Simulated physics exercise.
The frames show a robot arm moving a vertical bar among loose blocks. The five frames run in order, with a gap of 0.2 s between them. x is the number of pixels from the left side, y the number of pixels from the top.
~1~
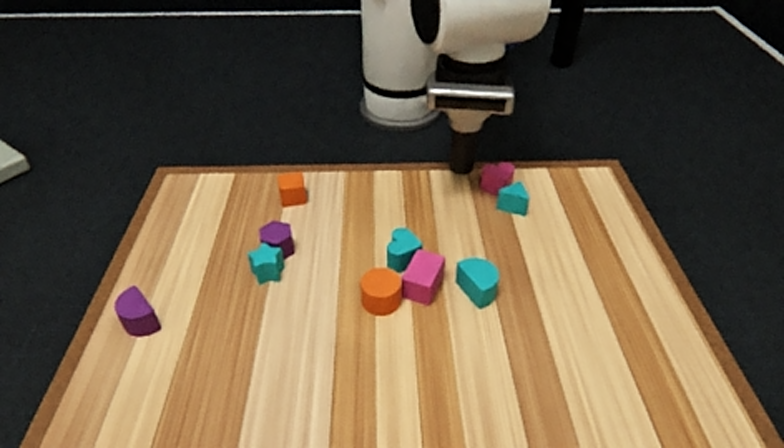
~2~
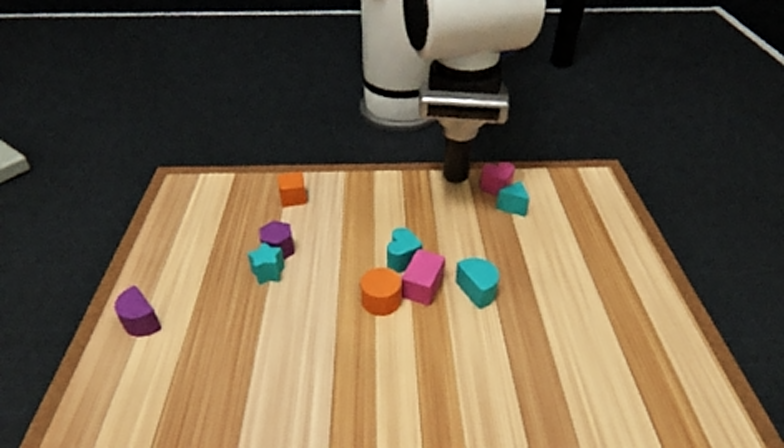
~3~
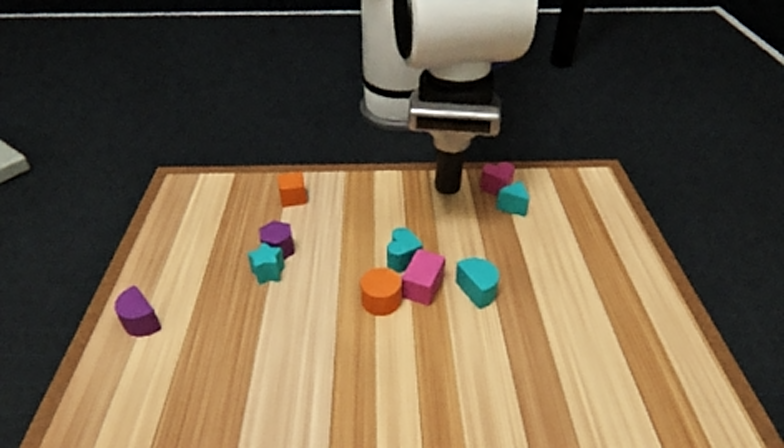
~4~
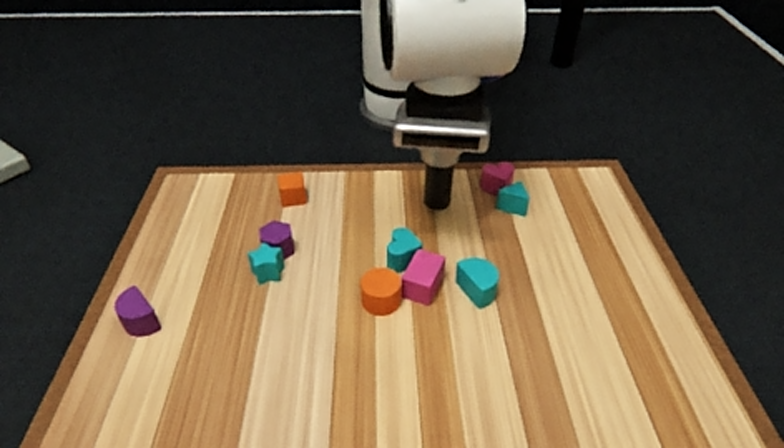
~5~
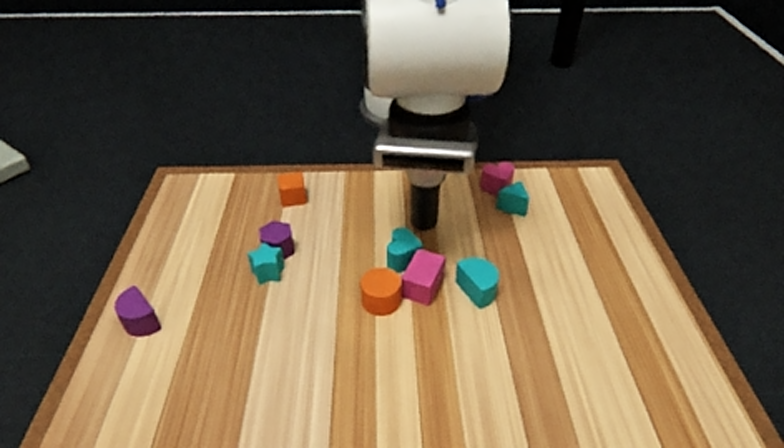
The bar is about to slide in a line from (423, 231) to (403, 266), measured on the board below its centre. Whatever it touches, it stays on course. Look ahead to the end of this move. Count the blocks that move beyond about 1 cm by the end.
Two blocks move.
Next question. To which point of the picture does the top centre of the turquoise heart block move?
The middle of its upper face should be somewhere near (387, 266).
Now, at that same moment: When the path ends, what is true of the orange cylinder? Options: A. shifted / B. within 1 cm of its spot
A: Shifted.
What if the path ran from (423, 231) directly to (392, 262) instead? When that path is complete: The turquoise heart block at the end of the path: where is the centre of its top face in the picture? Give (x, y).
Located at (393, 265).
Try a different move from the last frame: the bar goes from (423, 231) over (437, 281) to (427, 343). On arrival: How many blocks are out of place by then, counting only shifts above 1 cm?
That makes 1 block.
On the path given first. Halfway along, bar at (414, 239); turquoise heart block at (399, 247), turned 15° anticlockwise.
At the end, bar at (403, 258); orange cylinder at (373, 296); turquoise heart block at (387, 266), turned 20° anticlockwise; pink rectangular block not moved.
